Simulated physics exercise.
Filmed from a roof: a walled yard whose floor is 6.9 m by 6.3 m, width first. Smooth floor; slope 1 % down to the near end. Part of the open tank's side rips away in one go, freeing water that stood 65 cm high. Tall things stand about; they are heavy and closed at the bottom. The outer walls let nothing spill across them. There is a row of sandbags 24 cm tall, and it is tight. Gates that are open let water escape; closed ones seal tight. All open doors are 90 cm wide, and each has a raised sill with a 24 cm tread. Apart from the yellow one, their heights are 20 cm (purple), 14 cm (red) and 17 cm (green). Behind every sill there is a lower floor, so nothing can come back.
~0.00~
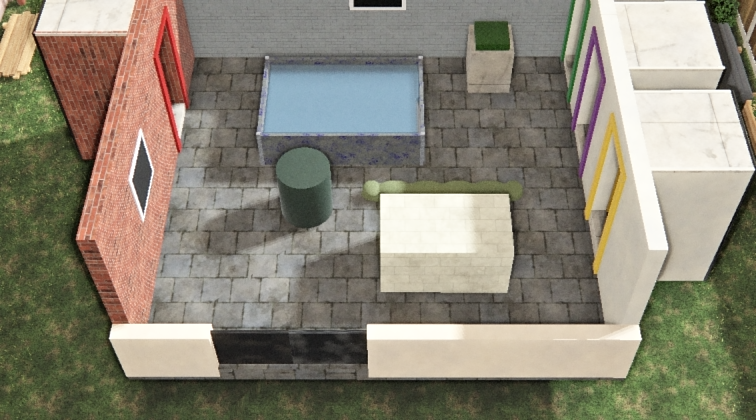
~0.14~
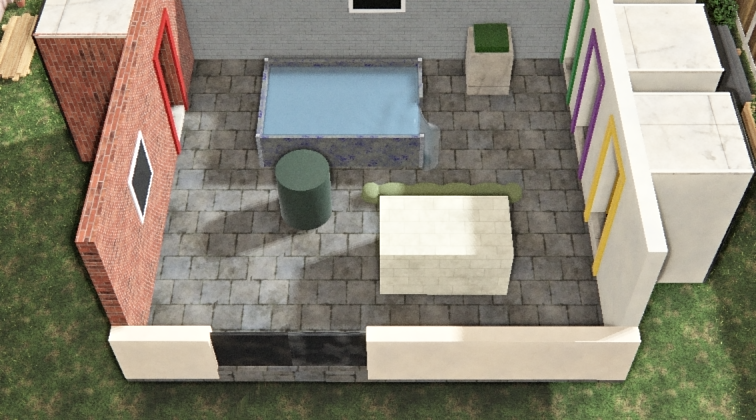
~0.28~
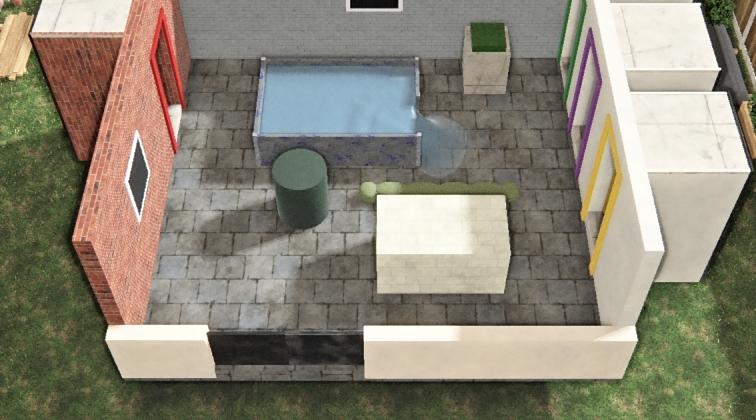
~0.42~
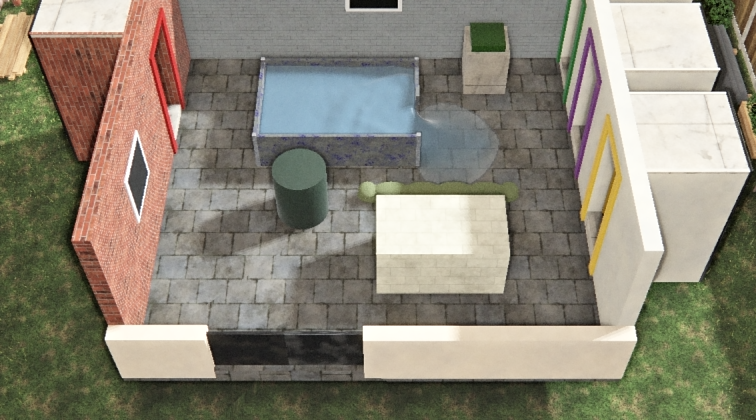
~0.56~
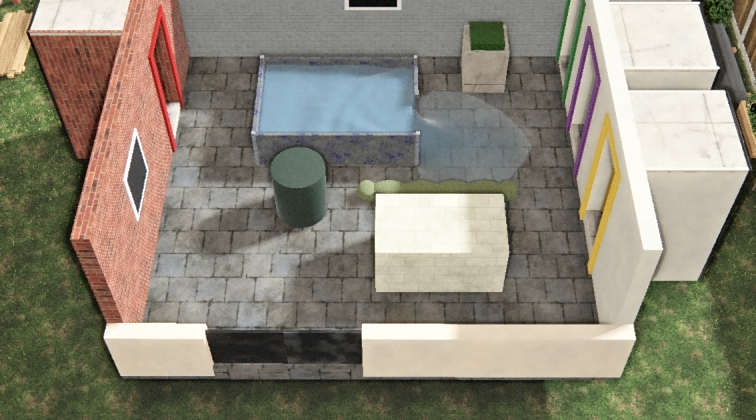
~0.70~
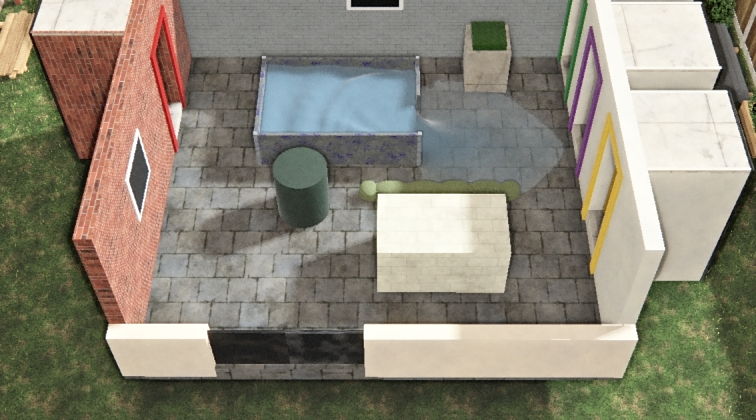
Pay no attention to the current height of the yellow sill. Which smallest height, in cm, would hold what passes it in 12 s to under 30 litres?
It would have to be roughly 6.5 cm high.
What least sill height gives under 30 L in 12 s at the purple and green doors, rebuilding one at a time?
About 29 cm at purple and about 18 cm at green.
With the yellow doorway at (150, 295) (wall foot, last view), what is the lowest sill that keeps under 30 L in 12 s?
Around 7.0 cm would do it.
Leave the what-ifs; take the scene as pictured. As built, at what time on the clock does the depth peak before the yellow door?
Roughly at 5.5 s.
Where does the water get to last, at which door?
The red door.
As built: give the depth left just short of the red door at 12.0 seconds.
Lab note: Depth approx. 6.0 cm.
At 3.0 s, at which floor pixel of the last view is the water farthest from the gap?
Around pixel (603, 355).
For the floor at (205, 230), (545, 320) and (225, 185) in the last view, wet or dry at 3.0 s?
In order: Untouched, soaked, untouched.
After 1.4 s water covers 20 % of the floor, deepest (38 cm) near (576, 175); 3 cm at the yellow door, 0 litres in over its 27 cm sill.
After 3.0 s water covers 35 % of the floor, deepest (38 cm) near (574, 167); 11 cm at the yellow door, 0 litres in over its 27 cm sill.
After 12.0 s water covers 90 % of the floor, deepest (14 cm) near (591, 355); 6 cm at the yellow door, 0 litres in over its 27 cm sill.
At the yellow door as built, the water arrived by 1.4 s and peaked near 12 cm at 5.6 s.
With a sill of 6 cm, 40 litres would have come in within the 12 s; with 8 cm, 17 litres. So under 30 litres takes about 6.5 cm.
